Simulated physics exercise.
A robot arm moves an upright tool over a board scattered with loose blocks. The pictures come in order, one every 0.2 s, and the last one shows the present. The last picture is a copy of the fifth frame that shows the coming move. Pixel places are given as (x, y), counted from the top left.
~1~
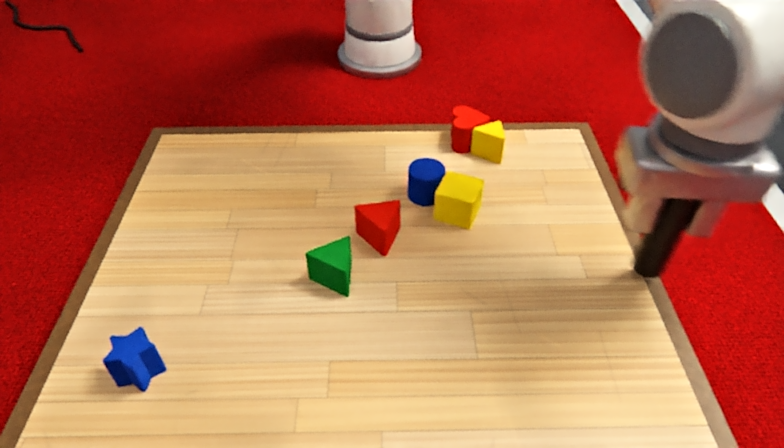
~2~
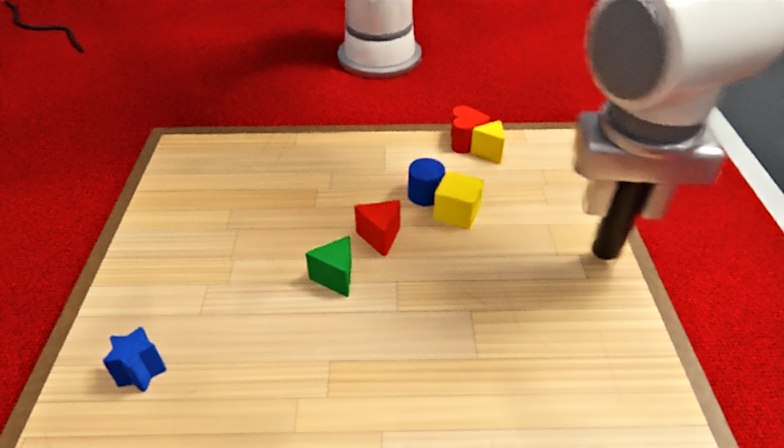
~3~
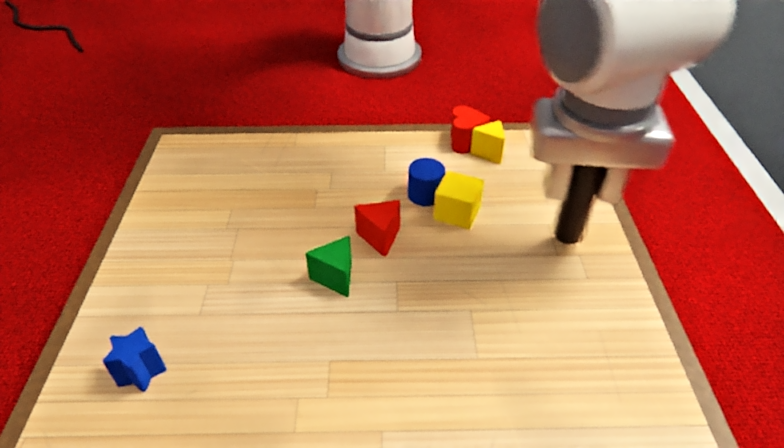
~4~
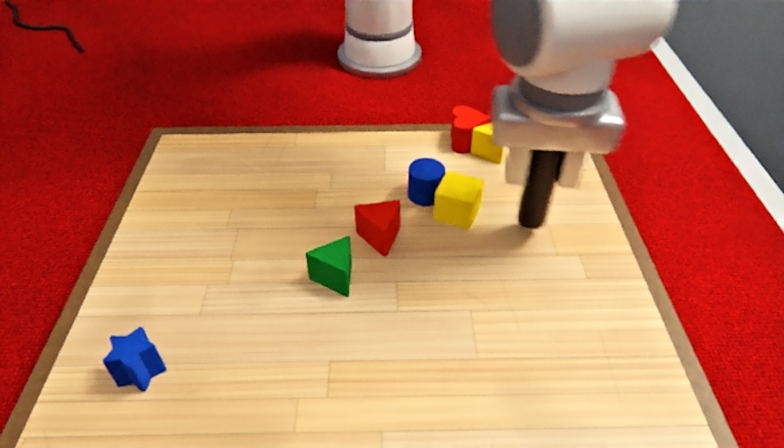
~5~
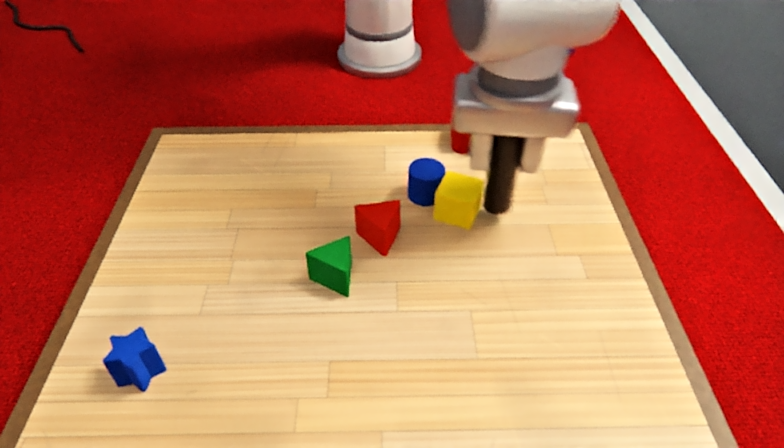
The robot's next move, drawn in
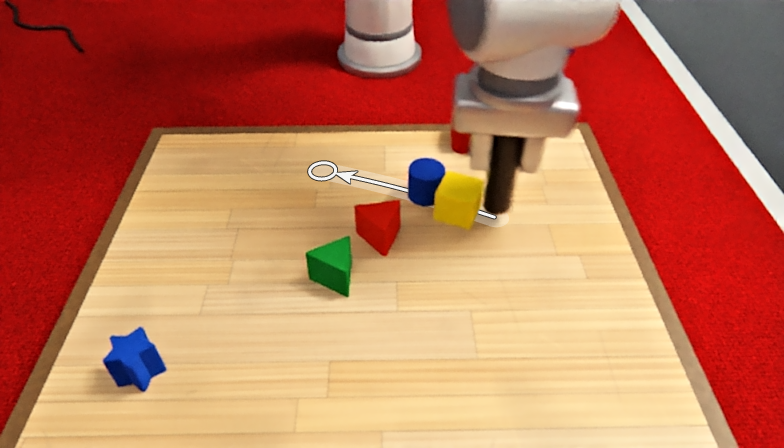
A robot arm sweeping its upright dark tool leftward and away across a wooden board to beside the yellow block, blocks staying still.
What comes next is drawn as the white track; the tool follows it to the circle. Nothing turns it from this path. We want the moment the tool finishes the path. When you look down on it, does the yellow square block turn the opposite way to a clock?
Answer: Yes.
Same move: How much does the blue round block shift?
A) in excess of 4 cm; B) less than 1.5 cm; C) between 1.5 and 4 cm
That would be A.
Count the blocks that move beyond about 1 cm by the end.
The push moves two blocks more than 1 cm.
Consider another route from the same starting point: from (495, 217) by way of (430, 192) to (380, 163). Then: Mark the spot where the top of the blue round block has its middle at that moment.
The top centre is at (323, 158).
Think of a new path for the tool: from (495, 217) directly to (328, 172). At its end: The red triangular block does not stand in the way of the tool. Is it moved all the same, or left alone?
It barely shifts, if at all.
The drawn path runs from (495, 217) through (435, 198) and (378, 183) to (323, 171).
On the path given first. One third of the way, tool at (435, 187); blue round block at (368, 156); yellow square block at (402, 171), turned 10° anticlockwise.
Two thirds of the way, tool at (377, 171); blue round block at (310, 148); yellow square block at (344, 157), turned 20° anticlockwise.
At the end, tool at (321, 159); red triangular block not moved; blue round block at (251, 144); yellow square block at (288, 147), turned 30° anticlockwise.
